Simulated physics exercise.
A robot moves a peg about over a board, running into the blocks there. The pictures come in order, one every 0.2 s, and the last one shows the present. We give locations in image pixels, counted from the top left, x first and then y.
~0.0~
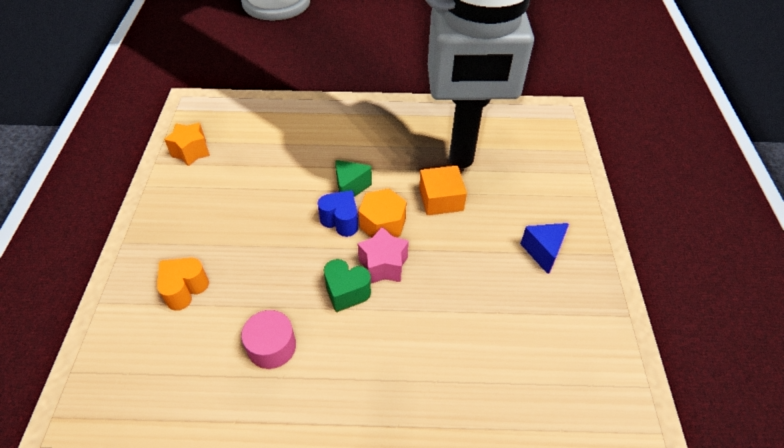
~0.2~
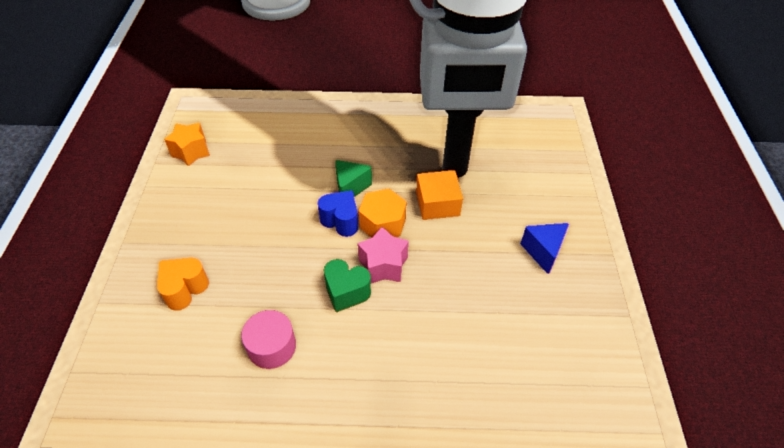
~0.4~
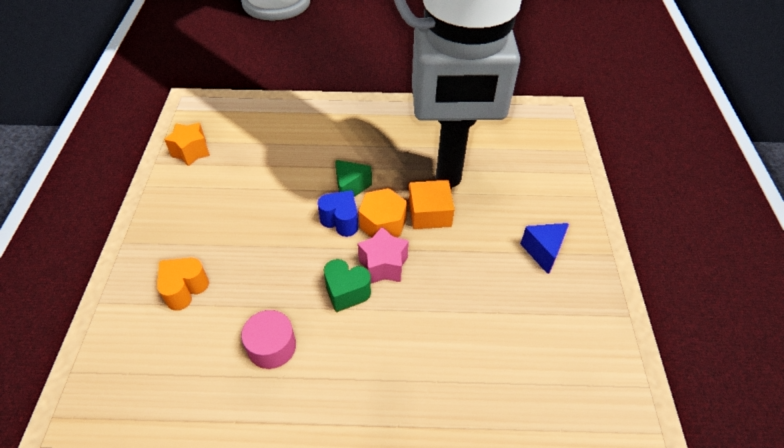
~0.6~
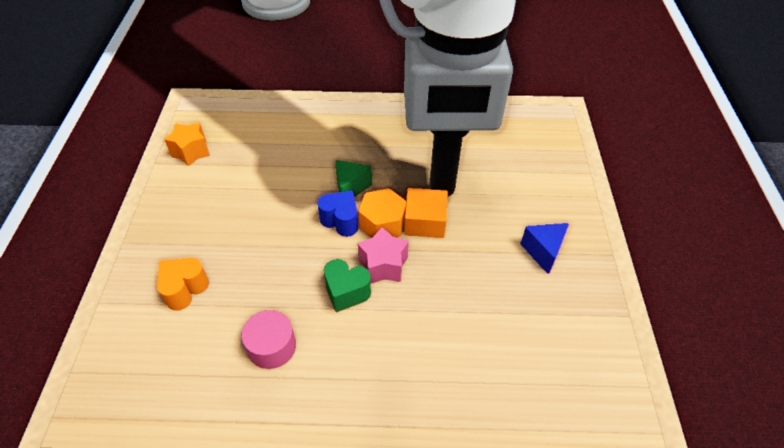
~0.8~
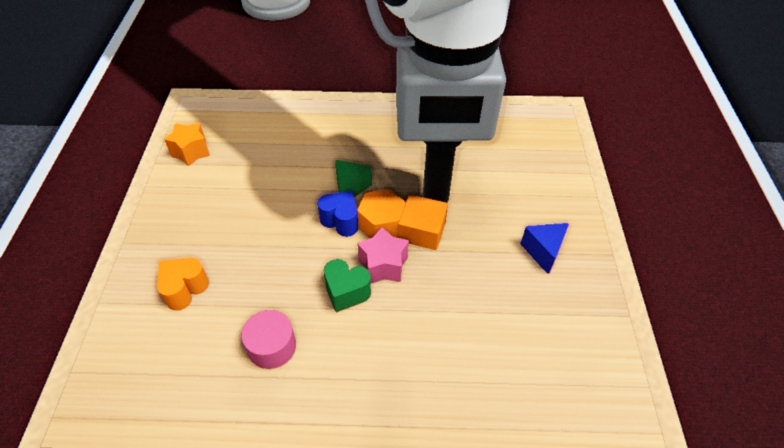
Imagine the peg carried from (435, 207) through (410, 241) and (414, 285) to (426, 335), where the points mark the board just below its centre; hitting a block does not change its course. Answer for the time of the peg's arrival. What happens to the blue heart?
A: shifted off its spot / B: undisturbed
The one that fits is B, undisturbed.
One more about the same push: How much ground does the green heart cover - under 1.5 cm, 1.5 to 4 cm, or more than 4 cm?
Moves 1.5 to 4 cm.
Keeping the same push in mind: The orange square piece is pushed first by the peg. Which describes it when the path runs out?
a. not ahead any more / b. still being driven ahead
It's b.
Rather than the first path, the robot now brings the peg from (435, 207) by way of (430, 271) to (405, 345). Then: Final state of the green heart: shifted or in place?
At the end of the path, it will have moved.
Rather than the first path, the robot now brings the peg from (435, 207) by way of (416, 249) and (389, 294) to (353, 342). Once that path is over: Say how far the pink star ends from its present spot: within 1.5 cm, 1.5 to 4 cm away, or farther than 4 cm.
Shift: Over 4 cm.
What follows on the original path. One third of the way, peg (410, 233); green heart (331, 290), turned 50° clockwise; orange hexagon (379, 207); pink star (370, 280); orange square piece (407, 254).
Two thirds of the way, peg (414, 277); green heart (322, 295), turned 80° clockwise; orange hexagon (379, 207); pink star (364, 313), turned 60° clockwise; orange square piece (412, 302).
At the end, peg (427, 327); blue heart not moved; green heart (322, 295), turned 80° clockwise; orange hexagon (379, 207); pink star (363, 316), turned 65° clockwise; orange square piece (417, 357).
